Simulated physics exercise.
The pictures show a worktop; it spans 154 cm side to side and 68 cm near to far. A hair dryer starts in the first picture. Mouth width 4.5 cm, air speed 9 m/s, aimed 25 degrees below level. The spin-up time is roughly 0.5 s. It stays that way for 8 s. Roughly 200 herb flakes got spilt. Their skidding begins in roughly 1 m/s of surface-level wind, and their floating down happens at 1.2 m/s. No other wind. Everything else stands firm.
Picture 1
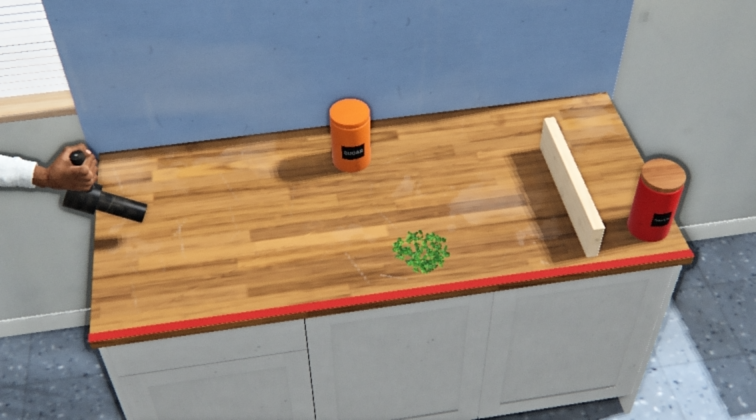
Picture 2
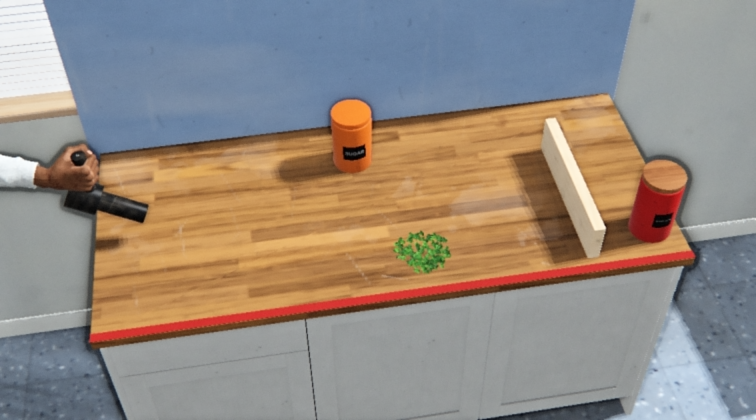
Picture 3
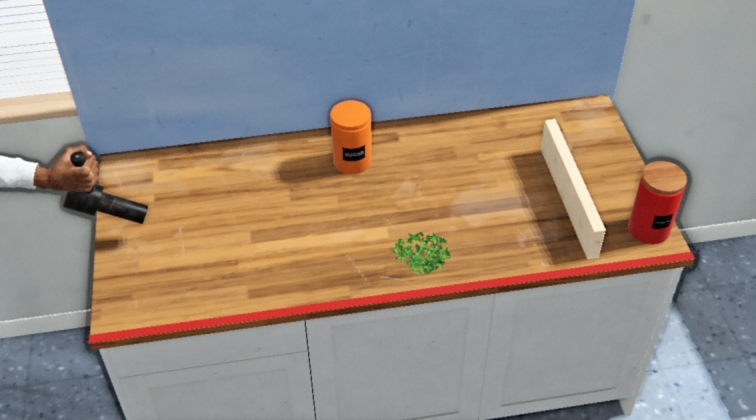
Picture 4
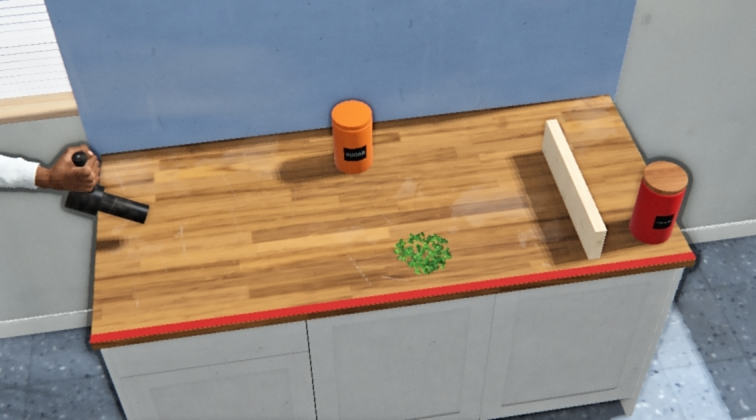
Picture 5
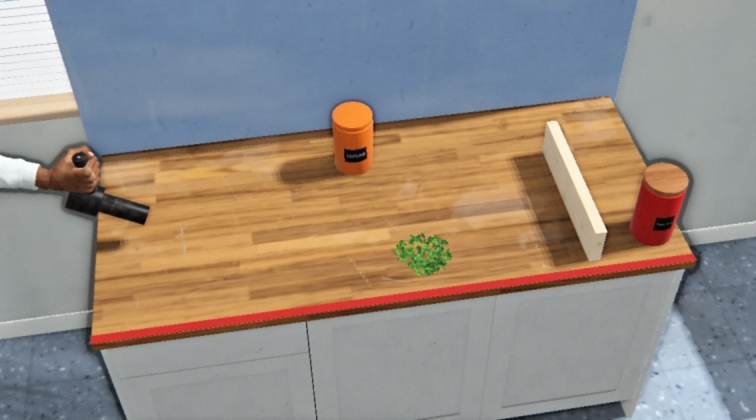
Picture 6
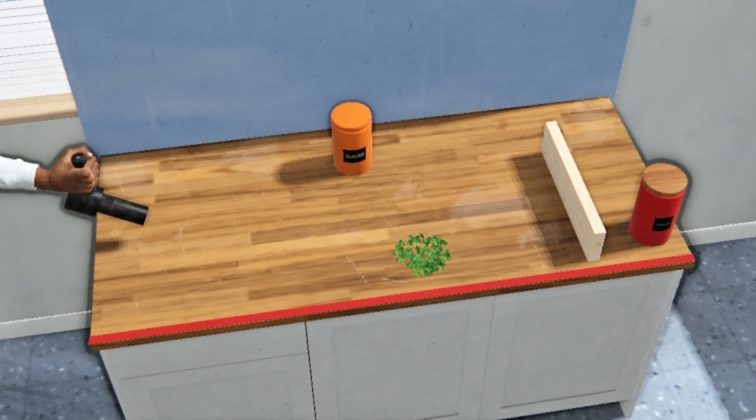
A hand holds a black hair dryer over a wooden worktop while green flakes lie still.
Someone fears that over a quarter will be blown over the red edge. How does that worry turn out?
It comes true.
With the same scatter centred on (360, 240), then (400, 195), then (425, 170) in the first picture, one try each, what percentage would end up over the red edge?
In that order: 60 %, 0 %, 0 %.
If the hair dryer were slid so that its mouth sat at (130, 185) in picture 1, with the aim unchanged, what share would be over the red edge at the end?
Result: Approx. 100 %.
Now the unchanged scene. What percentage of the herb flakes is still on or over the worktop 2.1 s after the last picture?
About 10 %.
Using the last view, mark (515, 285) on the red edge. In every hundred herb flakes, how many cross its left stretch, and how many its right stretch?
Estimate: Left ~ 15 %; right ~ 80 %.
Then, 1.2 s after the last picture, 87 % are over the red edge; 90 % have settled or left.
Then, 2.1 s after the last picture, 89 % are over the red edge; 93 % have settled or left.
Then, 4.0 s after the last picture, 90 % are over the red edge; 94 % have settled or left.
Then, 7.6 s after the last picture, at the end, 92 % are over the red edge.
